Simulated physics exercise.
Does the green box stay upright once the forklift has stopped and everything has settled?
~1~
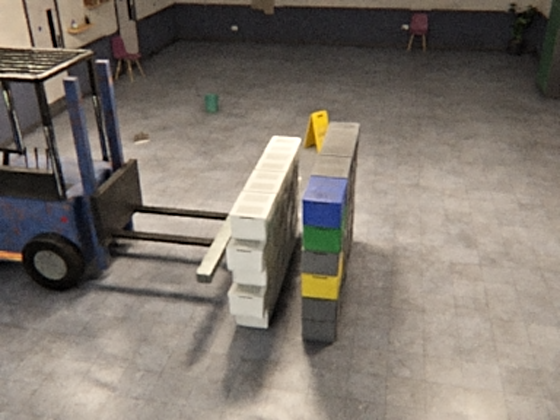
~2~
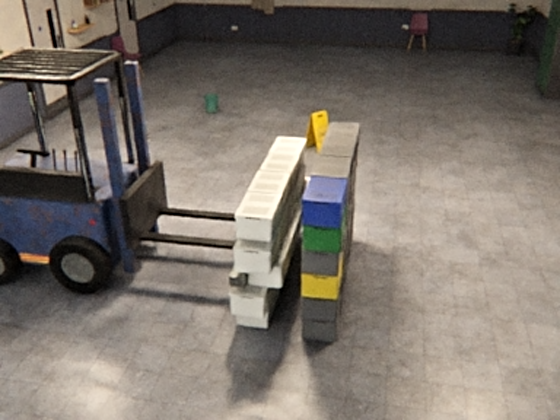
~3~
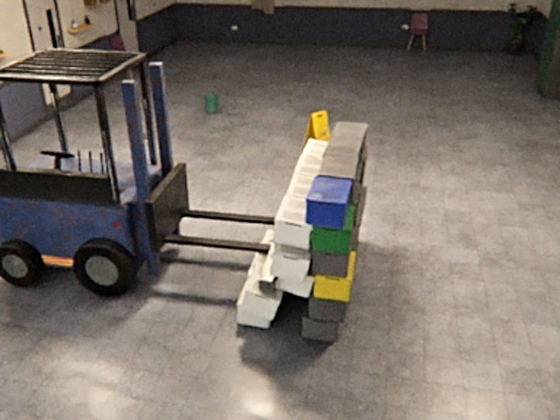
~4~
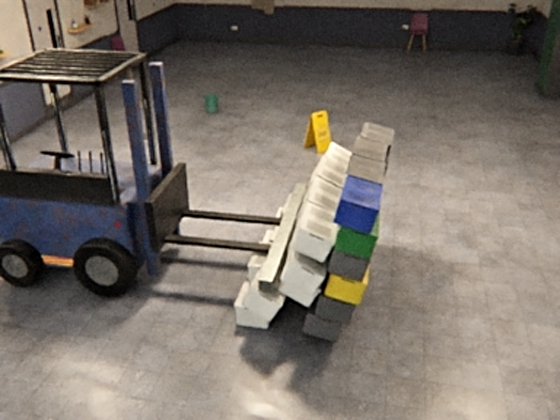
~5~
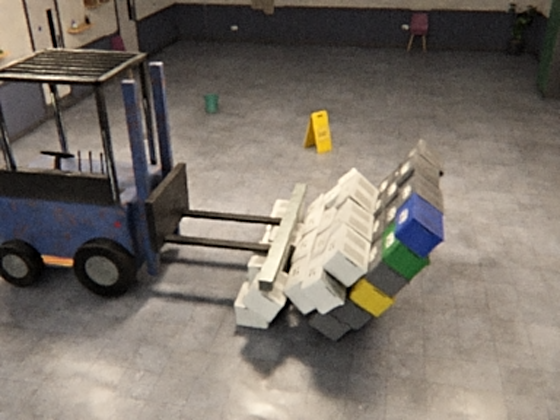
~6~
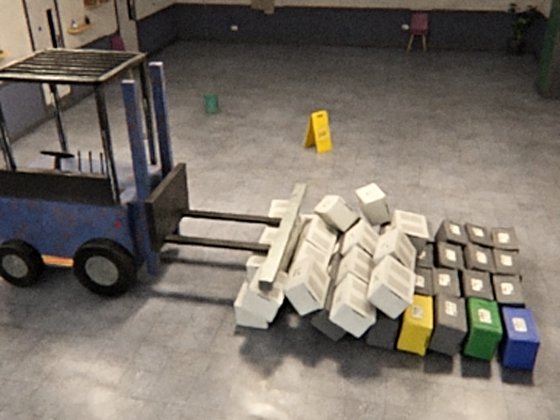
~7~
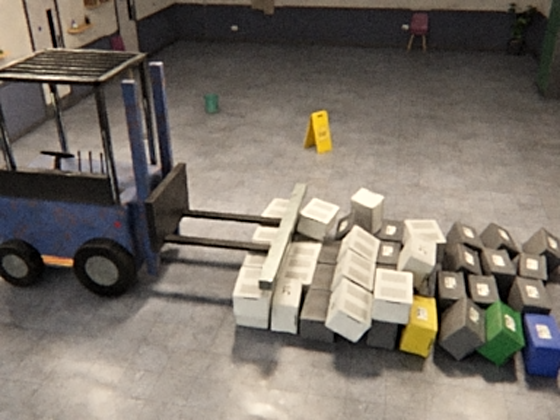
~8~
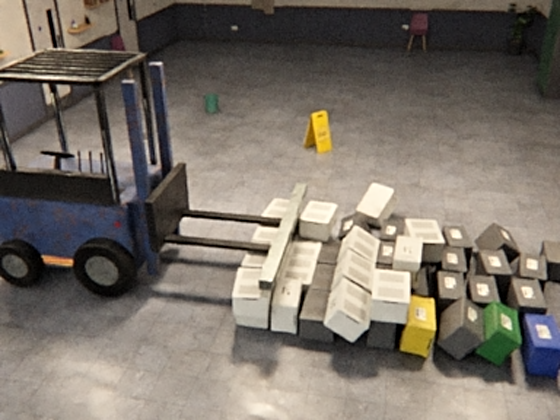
No, the green box tips over with its stack and ends up down on the floor beside the blue one.
